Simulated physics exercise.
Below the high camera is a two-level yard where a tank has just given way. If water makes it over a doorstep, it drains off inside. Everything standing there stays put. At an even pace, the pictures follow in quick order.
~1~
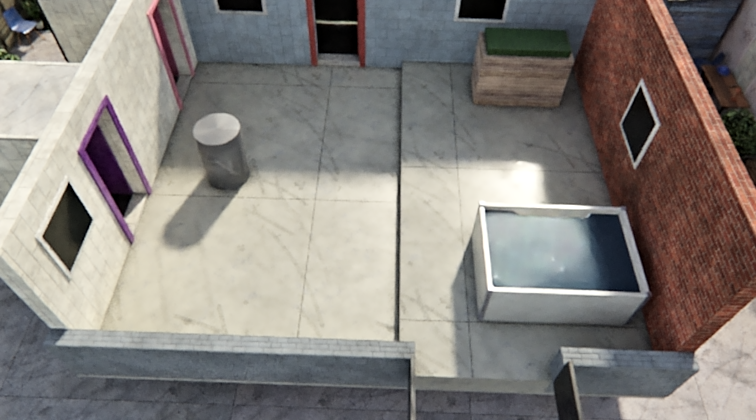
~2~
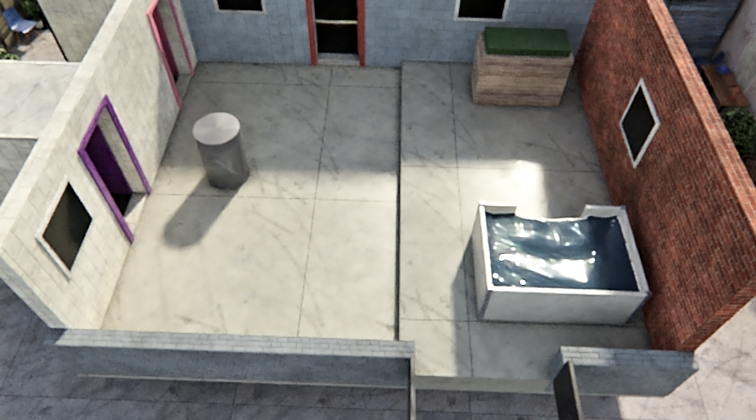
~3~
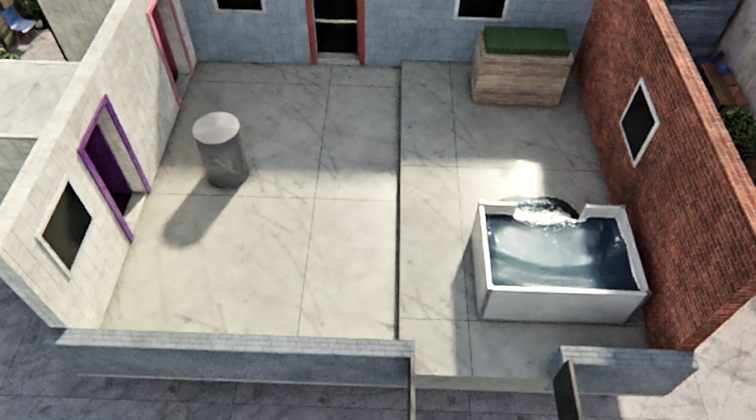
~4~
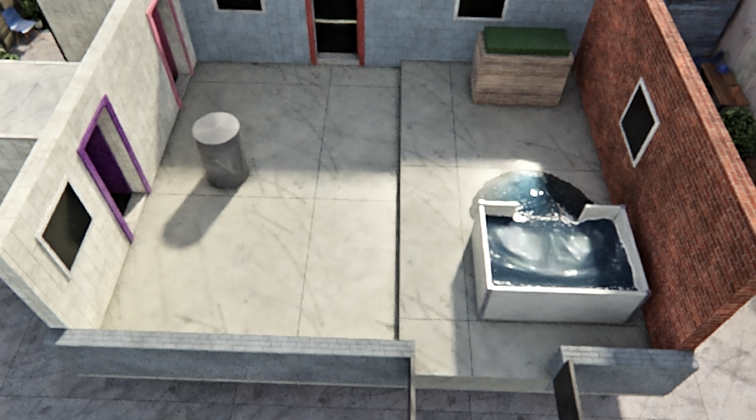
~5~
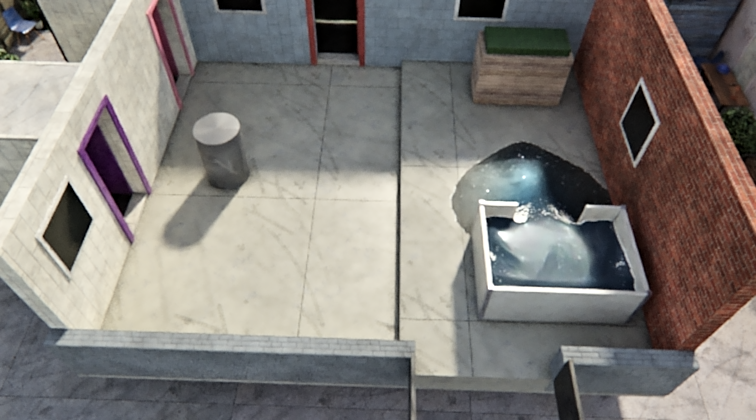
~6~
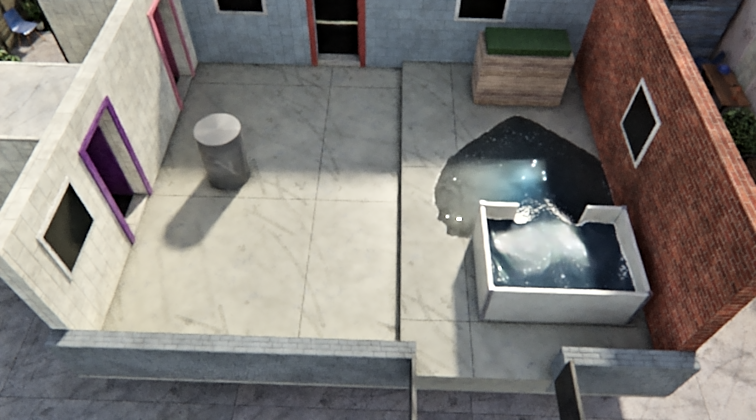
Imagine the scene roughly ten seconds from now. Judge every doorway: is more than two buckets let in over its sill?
The red door ends up at or below the line, the purple door ends up at or below the line, the pink door ends up above the line.
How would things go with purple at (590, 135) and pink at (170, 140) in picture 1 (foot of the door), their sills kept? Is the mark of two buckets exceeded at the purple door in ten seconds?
As I see it, the purple door gets past the mark.
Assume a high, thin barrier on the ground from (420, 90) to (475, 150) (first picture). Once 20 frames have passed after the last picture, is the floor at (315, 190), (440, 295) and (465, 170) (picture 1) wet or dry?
Reading the points as listed, I get left untouched, then left untouched, then deluged.
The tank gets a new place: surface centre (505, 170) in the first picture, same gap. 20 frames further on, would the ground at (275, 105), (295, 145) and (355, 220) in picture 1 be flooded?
So, in the order given, I'd say soaked through, unaffected, unaffected.
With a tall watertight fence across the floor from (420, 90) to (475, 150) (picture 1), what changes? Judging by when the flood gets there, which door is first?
It is the red-painted one.
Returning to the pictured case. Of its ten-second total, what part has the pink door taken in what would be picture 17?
That comes out to 0 per cent by my count.
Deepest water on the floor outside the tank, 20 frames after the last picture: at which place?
I'd go with (571, 91) as the deepest place.
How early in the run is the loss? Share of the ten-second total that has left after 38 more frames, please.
My reading is near 40 per cent.
A moment on, water covers 25 % of the floor; the red door not reached, the purple door not reached, the pink door not reached.
Next, water covers 30 % of the floor; the red door not reached, the purple door not reached, the pink door not reached.
Then, water covers 40 % of the floor; the red door under two buckets in, the purple door not reached, the pink door not reached.
Later, water covers 55 % of the floor; the red door under two buckets in, the purple door not reached, the pink door far over two buckets in.
In the end, water covers 80 % of the floor; the red door under two buckets in, the purple door wet at the sill, nothing in, the pink door far over two buckets in.
